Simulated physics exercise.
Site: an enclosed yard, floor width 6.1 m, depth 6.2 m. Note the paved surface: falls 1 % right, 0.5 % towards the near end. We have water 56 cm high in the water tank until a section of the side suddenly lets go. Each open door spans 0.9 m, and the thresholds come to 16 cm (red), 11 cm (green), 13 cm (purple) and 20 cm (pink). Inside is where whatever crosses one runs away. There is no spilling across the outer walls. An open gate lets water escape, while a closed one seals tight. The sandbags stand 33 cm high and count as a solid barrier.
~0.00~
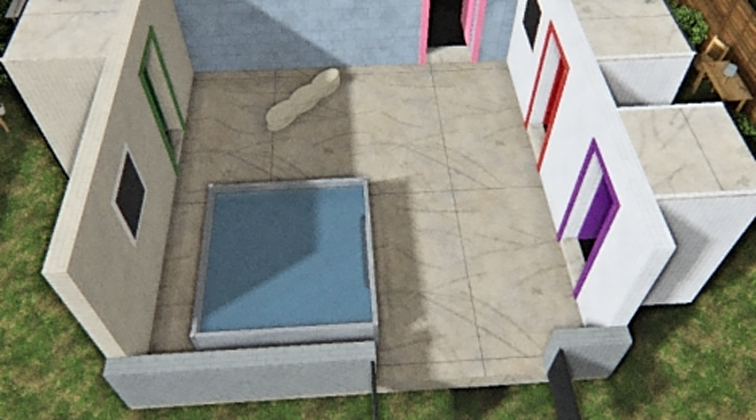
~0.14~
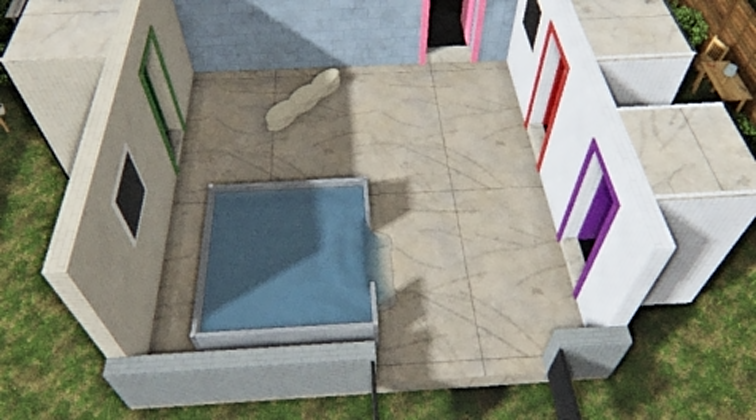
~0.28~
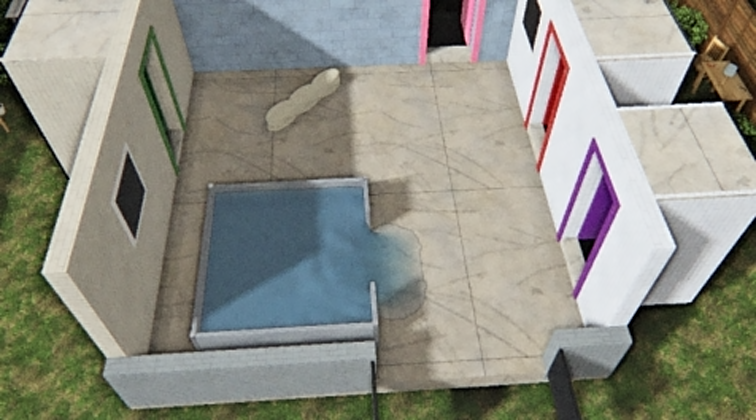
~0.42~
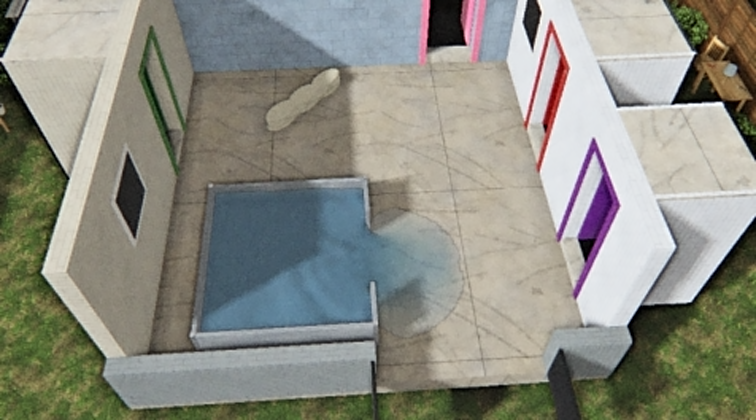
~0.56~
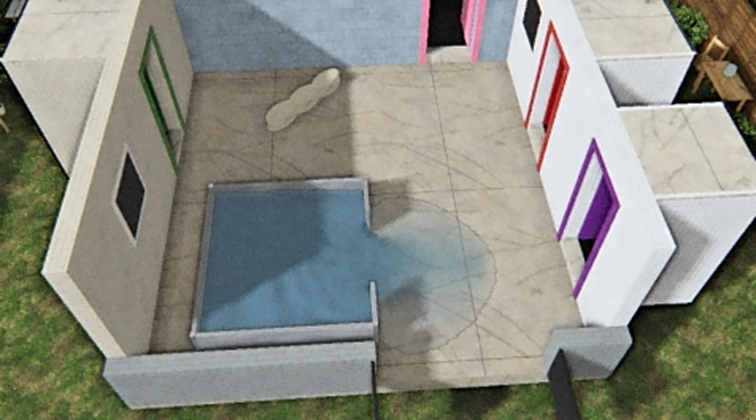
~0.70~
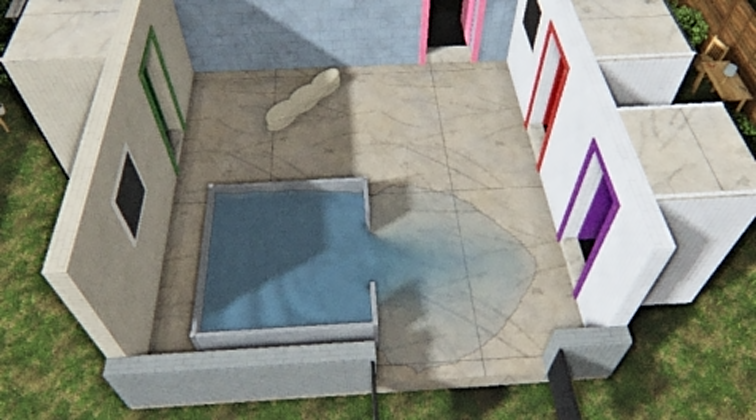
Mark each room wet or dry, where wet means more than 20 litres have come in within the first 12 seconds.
Red door - dry, green door - dry, purple door - wet, pink door - dry.
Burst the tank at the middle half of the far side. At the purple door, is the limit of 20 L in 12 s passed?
Note: Purple door, short of the limit.
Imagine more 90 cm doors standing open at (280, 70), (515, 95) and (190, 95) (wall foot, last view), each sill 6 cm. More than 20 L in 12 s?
Less, more, less.
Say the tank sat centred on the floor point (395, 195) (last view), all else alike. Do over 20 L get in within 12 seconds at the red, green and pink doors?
Well, against that limit, at red it's too much, at green it's within bounds, and at pink it's within bounds.
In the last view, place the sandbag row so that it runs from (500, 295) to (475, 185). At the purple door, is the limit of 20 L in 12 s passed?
Limit check - purple: Pass, within.
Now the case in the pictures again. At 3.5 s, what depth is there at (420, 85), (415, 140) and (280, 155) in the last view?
0, 0, 0 cm.
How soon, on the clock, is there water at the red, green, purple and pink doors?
Red: 1.8 s; green: 8.0 s; purple: 0.8 s; pink: 3.2 s.
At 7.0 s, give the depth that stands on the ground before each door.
You'd see red at 9 cm, green at 0 cm, purple at 15 cm and pink at 13 cm.
After 1.4 s water covers 25 % of the floor and is deepest (35 cm) near (379, 275); red door not reached, green door not reached, purple door 22 cm at the sill, 27 L in, pink door not reached.
After 2.2 s water covers 30 % of the floor and is deepest (34 cm) near (566, 296); red door 15 cm at the sill, 0 L in, green door not reached, purple door 31 cm at the sill, 97 L in, pink door not reached.
After 3.5 s water covers 40 % of the floor and is deepest (24 cm) near (582, 353); red door 13 cm at the sill, 0 L in, green door not reached, purple door 24 cm at the sill, 196 L in, pink door 10 cm at the sill, 0 L in.
After 7.0 s water covers 65 % of the floor and is deepest (16 cm) near (501, 64); red door 9 cm at the sill, 0 L in, green door not reached, purple door 15 cm at the sill, 264 L in, pink door 13 cm at the sill, 0 L in.
After 12.0 s water covers 90 % of the floor and is deepest (10 cm) near (557, 265); red door 8 cm at the sill, 0 L in, green door 4 cm at the sill, 0 L in, purple door 9 cm at the sill, 267 L in, pink door 8 cm at the sill, 0 L in.
